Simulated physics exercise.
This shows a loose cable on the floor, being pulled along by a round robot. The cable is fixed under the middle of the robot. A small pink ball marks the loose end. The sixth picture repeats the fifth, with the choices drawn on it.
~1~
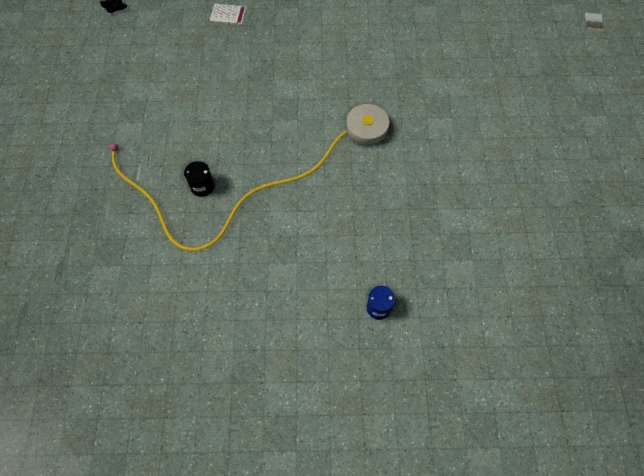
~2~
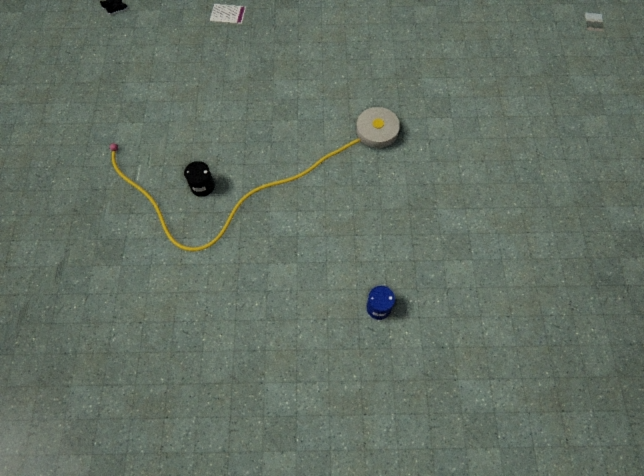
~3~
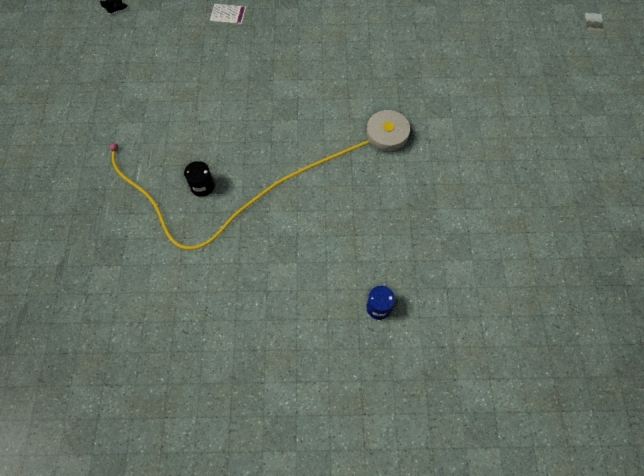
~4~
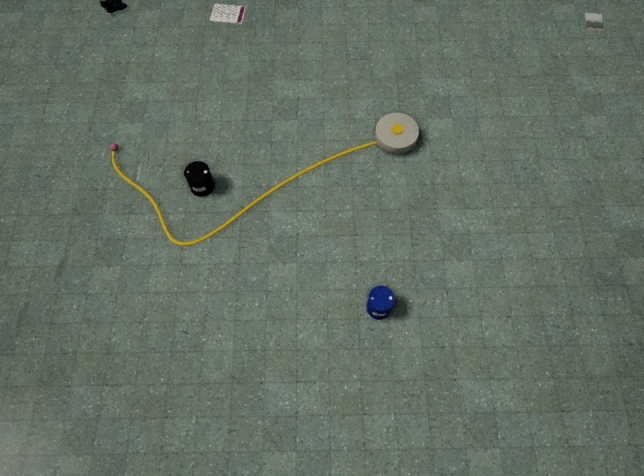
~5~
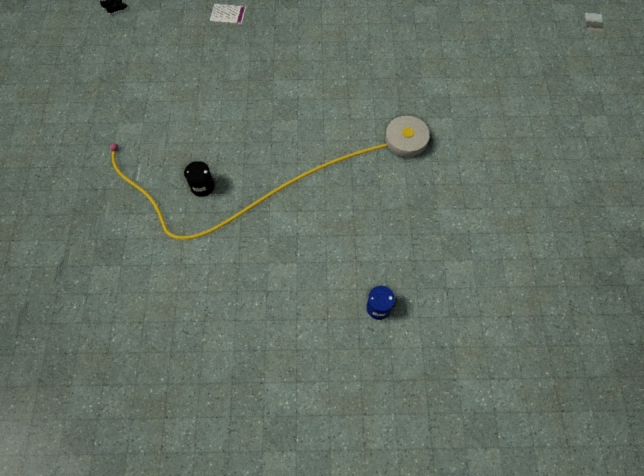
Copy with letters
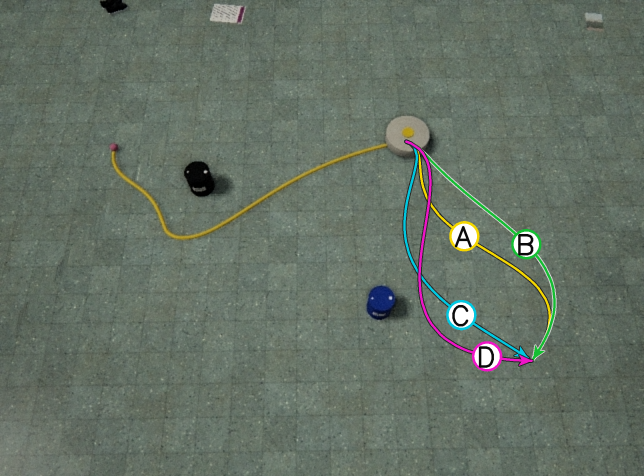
The clip opens on a tiled floor where a wavy yellow cable runs from a round grey robot, dipping below a black keg, with a blue keg lower down. The robot moves slightly right and a little downward, drawing the cable straighter and shrinking its bend, while its far left end and both kegs stay still.
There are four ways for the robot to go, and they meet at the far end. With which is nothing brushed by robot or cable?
Only C misses them all.
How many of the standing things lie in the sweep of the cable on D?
It sweeps one.
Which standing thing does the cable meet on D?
It meets the blue keg.
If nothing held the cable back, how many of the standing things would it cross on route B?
One.
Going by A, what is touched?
The black keg.
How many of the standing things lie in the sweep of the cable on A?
In all, one.
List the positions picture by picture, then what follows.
In the first picture, black keg (200, 179); robot (367, 125); free end (114, 148).
In the second picture, robot (378, 128); free end (114, 148).
In the third picture, robot (388, 131); black keg (200, 179).
In the fourth picture, robot (397, 134); blue keg (380, 303).
In the fifth picture, robot (407, 137); free end (114, 148); blue keg (380, 303); black keg (200, 179).
On the marked copy, A from (406, 141) via (479, 246) to (533, 359); B from (406, 141) via (513, 232) to (533, 359); C from (406, 141) via (410, 257) to (528, 358); D from (406, 141) via (420, 269) to (532, 361).
With C. Early on, robot (406, 220), middle of the cable (238, 215), free end (114, 148).
Further on, robot (460, 310), middle of the cable (263, 232), free end (114, 150).
At the end, robot (535, 359), middle of the cable (329, 264), free end (156, 186); nothing has been touched.
As for the rest, A meets the black keg; B meets the black keg; D meets the blue keg.
